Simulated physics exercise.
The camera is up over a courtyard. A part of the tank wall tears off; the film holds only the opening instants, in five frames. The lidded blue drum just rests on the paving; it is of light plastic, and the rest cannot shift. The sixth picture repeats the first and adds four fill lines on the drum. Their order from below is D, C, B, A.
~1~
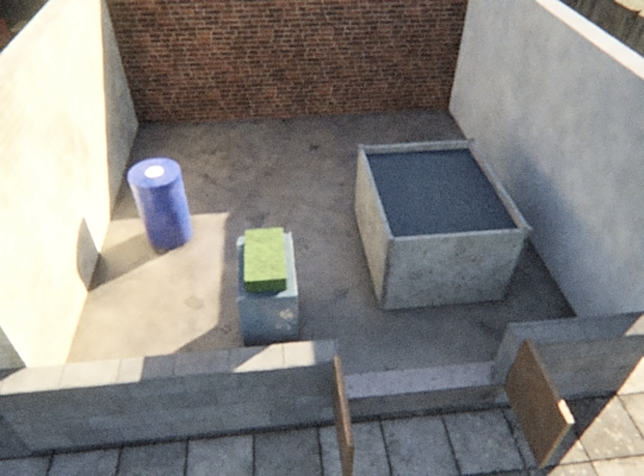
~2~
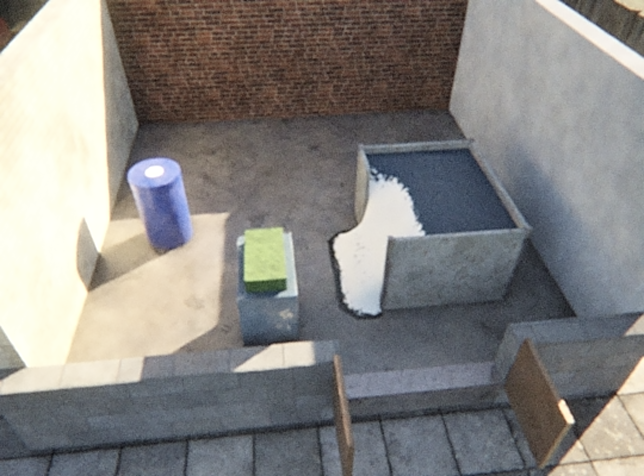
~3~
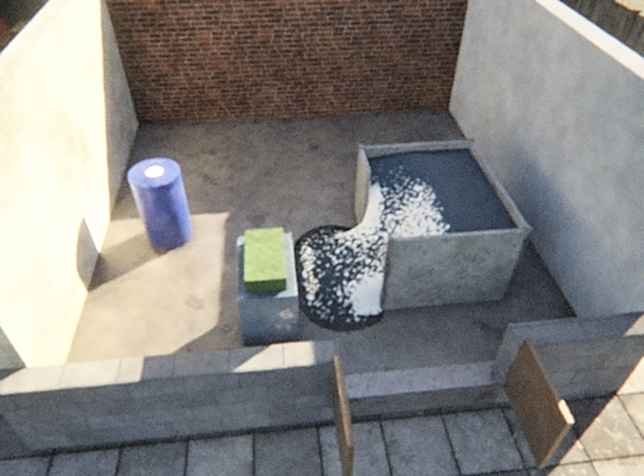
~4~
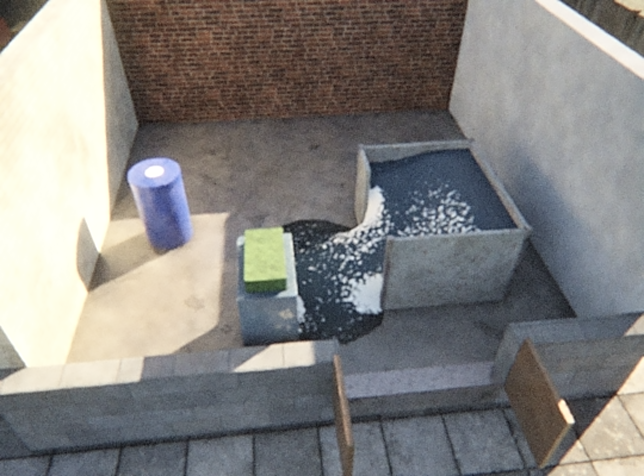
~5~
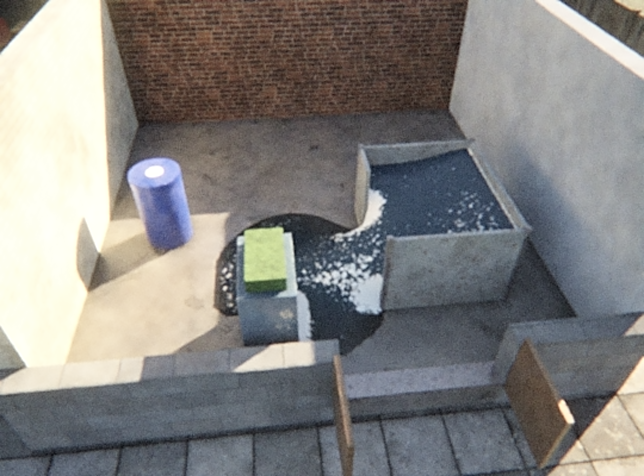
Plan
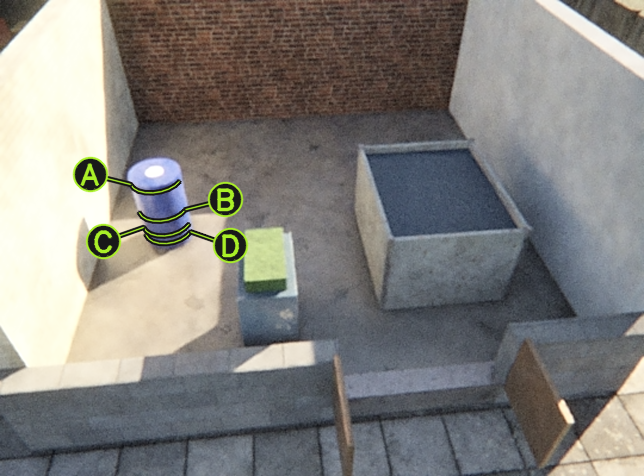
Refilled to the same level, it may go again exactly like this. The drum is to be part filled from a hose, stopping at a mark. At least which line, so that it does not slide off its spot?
Use mark B.
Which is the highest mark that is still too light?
That would be C.
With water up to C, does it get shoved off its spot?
Yes, it does.
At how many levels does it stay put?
Two of them.
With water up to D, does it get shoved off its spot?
Yes, that goes wrong.
On the marked copy, A at (152, 192); B at (160, 221); C at (164, 235); D at (166, 243); from the bottom up D, C, B, A.
If A is chosen, it does not move.
If B is chosen, it does not move.
If C is chosen, it is pushed about twice its own width away.
If D is chosen, it is pushed about 5 times its own width away.
